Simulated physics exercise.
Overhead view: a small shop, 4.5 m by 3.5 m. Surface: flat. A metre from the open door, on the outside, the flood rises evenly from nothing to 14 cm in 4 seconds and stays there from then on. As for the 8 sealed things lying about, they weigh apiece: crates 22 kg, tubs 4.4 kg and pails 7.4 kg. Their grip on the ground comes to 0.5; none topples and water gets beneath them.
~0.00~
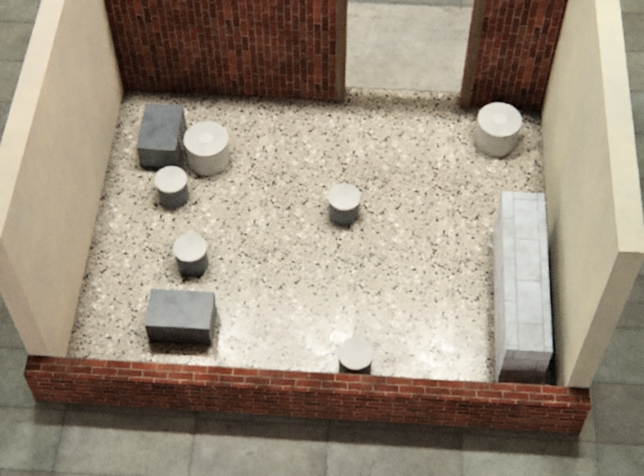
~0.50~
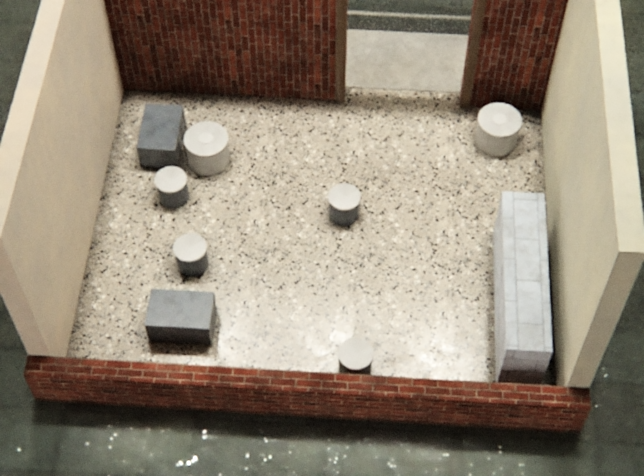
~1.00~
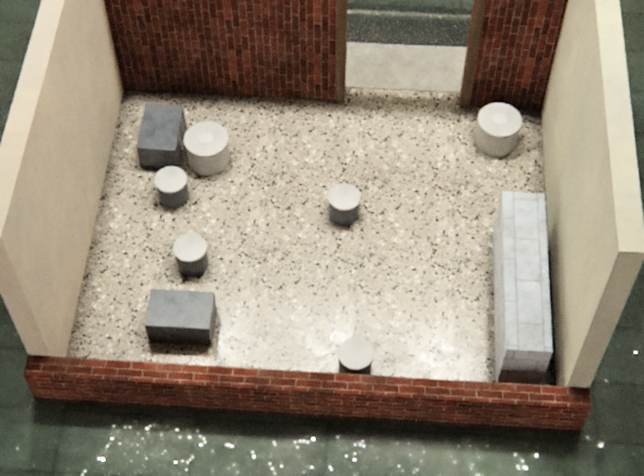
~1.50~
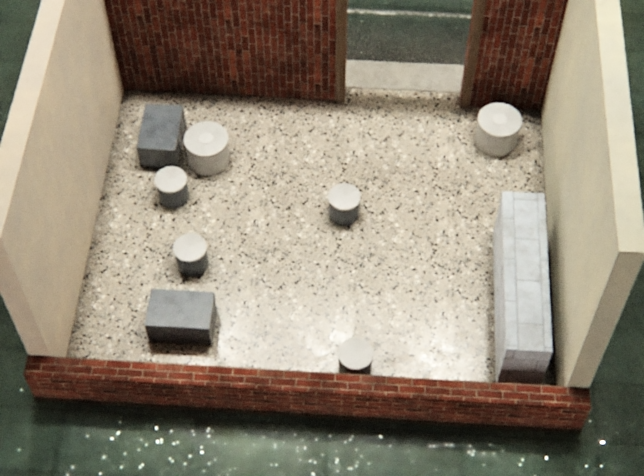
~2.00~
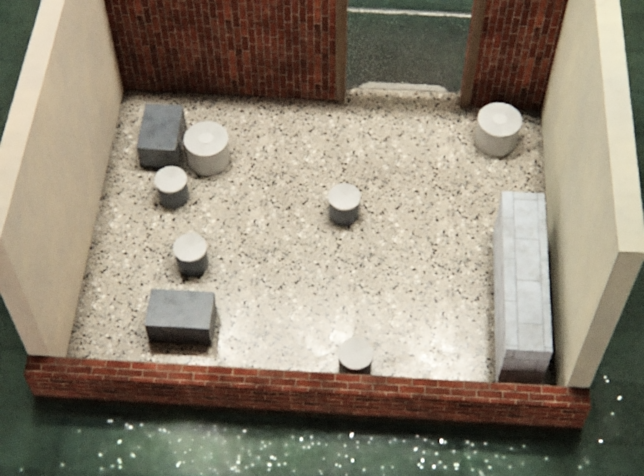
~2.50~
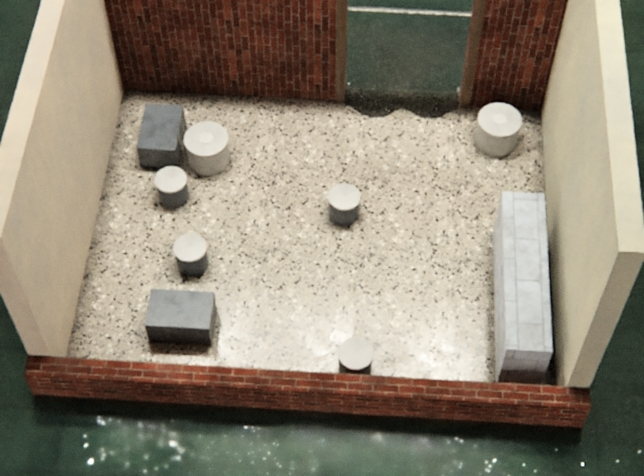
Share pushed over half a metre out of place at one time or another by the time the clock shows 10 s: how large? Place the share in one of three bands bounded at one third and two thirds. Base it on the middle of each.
It goes in the band less than one third.
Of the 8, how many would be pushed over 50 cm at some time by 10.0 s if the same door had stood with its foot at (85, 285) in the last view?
Count: 1.
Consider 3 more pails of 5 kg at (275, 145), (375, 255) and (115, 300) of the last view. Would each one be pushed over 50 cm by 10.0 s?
One: Within it. Two: Within it. Three: Within it.
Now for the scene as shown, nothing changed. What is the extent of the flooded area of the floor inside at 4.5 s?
Somewhere about 4.0 m2, give or take.
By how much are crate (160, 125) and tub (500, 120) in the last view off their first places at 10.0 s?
First 0 cm, then 10 cm.
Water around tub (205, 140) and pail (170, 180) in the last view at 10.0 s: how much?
First roughly 2 cm, second roughly 2 cm.
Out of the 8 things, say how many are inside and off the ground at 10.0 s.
At that moment it comes to 1.
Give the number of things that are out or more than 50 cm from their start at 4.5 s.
Answer: 0.
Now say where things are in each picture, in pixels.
In the first frame, a crate at (180, 309), on the bottom; a tub at (500, 119) rests on the ground; 0.0 m2 under water; 0 of 8 have shifted.
In the second frame, a crate at (180, 309) rests on the ground; a tub at (500, 119), on the bottom; 0.0 m2 under water; 0 of 8 have shifted.
In the third frame, a crate at (180, 309), on the bottom; a tub at (500, 119) rests on the ground; 0.0 m2 under water; 0 of 8 have shifted.
In the fourth frame, a crate at (180, 309), on the bottom; a tub at (500, 119) rests on the ground; 0.0 m2 under water; 0 of 8 have shifted.
In the fifth frame, a crate at (180, 309), on the bottom; a tub at (500, 119) rests on the ground; 0.0 m2 under water; 0 of 8 have shifted.
In the sixth frame, a crate at (180, 309), on the bottom; a tub at (500, 119), on the bottom; 0.1 m2 under water; 0 of 8 have shifted.
After 3.5 s 0 of 8 are over 50 cm from their spots; 0 afloat.
After 4.5 s 0 of 8 are over 50 cm from their spots; 0 afloat.
After 7.0 s 0 of 8 are over 50 cm from their spots; 0 afloat.
After 10.0 s 0 of 8 are over 50 cm from their spots, and 0 have been at some point; 1 afloat.
